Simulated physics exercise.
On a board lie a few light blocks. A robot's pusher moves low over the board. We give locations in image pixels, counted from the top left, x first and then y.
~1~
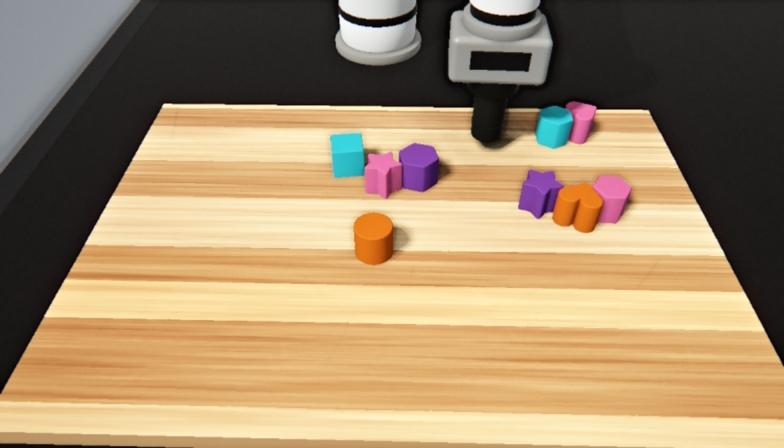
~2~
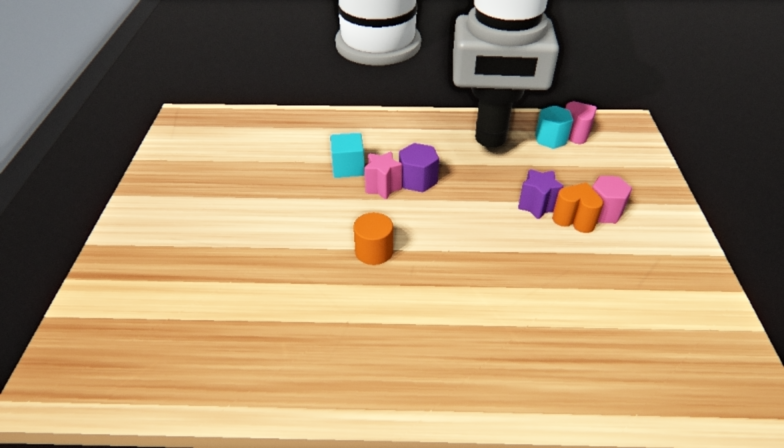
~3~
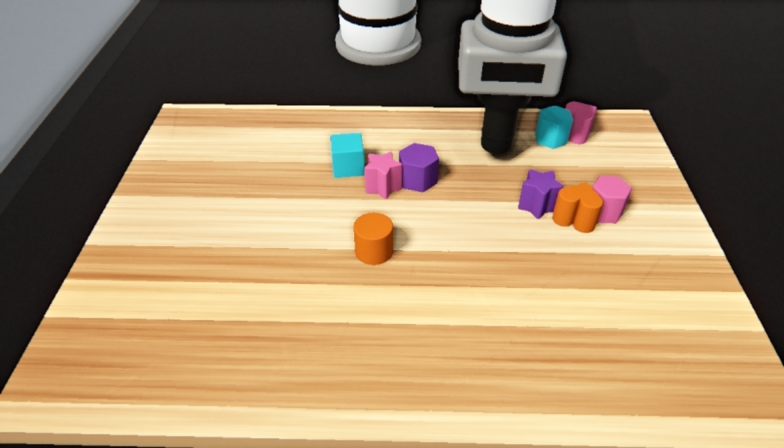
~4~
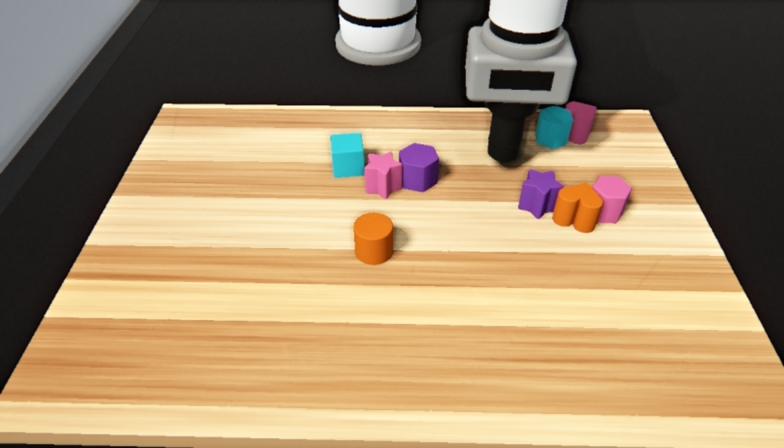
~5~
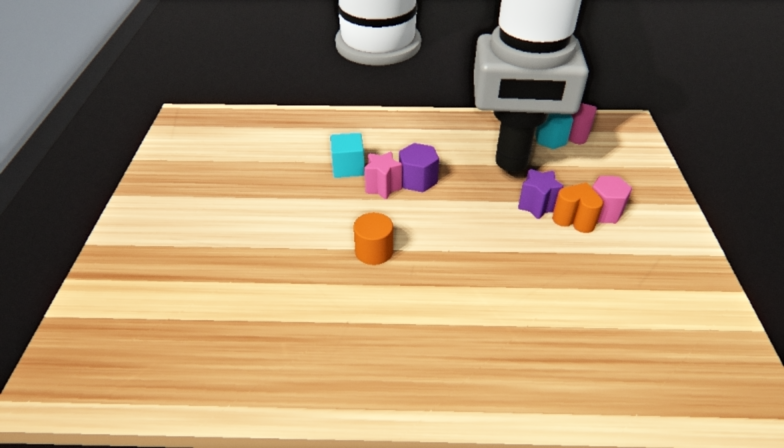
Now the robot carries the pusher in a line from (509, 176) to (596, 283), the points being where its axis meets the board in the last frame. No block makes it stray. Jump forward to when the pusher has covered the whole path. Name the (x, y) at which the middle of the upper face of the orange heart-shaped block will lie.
If I read the scene right, the answer is (610, 214).
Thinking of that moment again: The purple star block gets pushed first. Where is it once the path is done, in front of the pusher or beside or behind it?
The pusher keeps it before itself.
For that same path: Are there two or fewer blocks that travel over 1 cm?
Yes - that is the case.
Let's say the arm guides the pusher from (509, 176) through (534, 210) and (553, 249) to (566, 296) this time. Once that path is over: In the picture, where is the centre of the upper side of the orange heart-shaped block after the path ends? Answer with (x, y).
By then it is at (605, 213).
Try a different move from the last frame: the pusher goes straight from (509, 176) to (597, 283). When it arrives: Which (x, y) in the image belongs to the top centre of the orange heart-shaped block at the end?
The point I'd pick in the picture is (610, 214).
The first path, step by step. One third of the way, pusher at (538, 194); purple star block at (563, 206); orange heart-shaped block at (600, 209), turned 65° anticlockwise.
Two thirds of the way, pusher at (568, 229); purple star block at (599, 243); orange heart-shaped block at (610, 214), turned 95° anticlockwise.
At the end, pusher at (602, 269); purple star block at (640, 278), turned 50° anticlockwise; orange heart-shaped block at (610, 214), turned 95° anticlockwise; pink hexagonal block still.
